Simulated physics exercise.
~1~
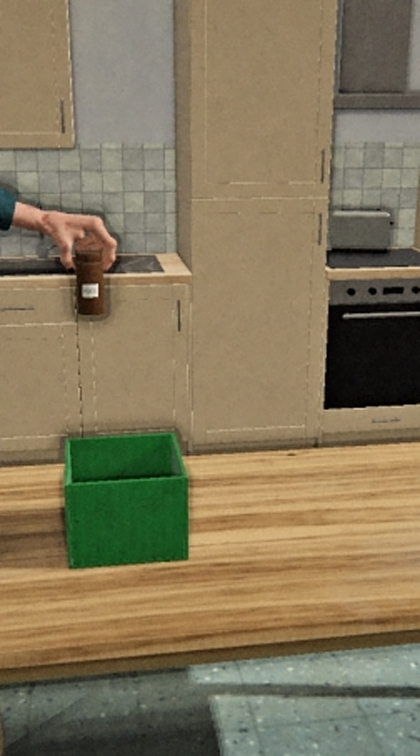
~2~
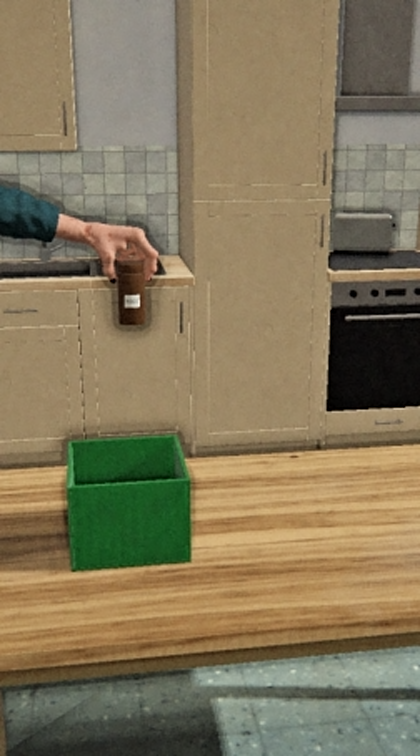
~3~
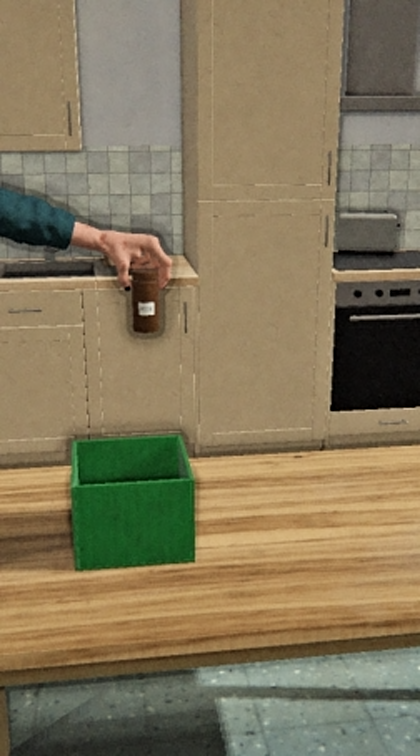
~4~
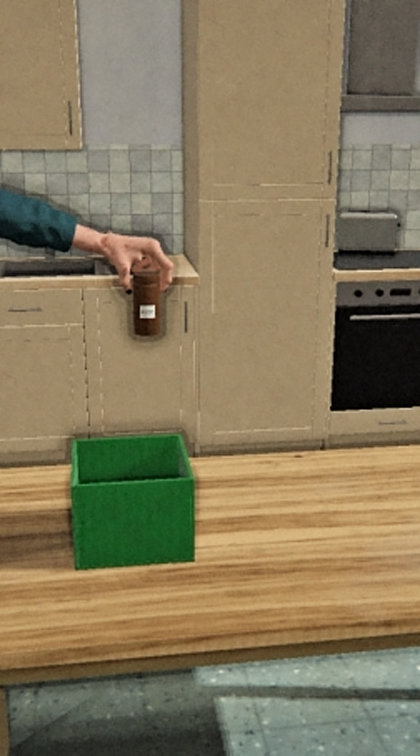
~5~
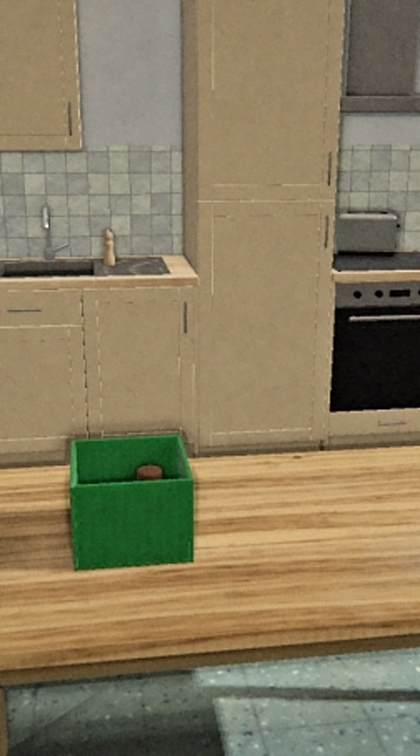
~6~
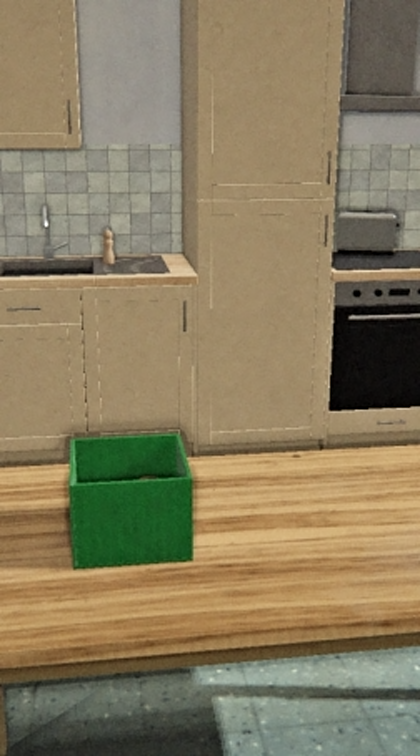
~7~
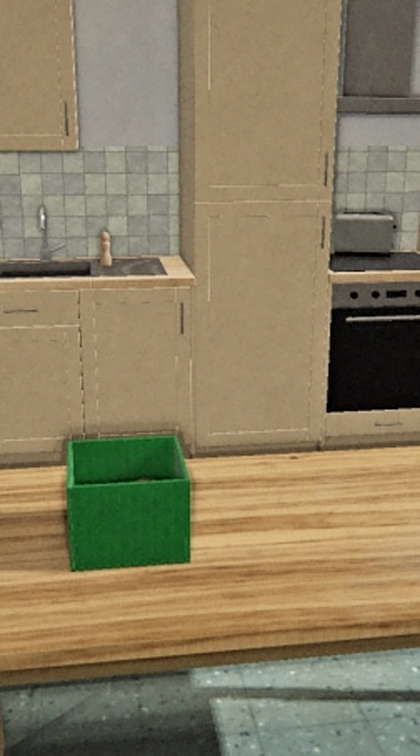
In a kitchen, a hand holds a brown shaker upright, carries it rightward until it is above a green open box on a wooden counter, then lets go and withdraws. The shaker drops into the box and ends up inside, almost entirely hidden by its walls.
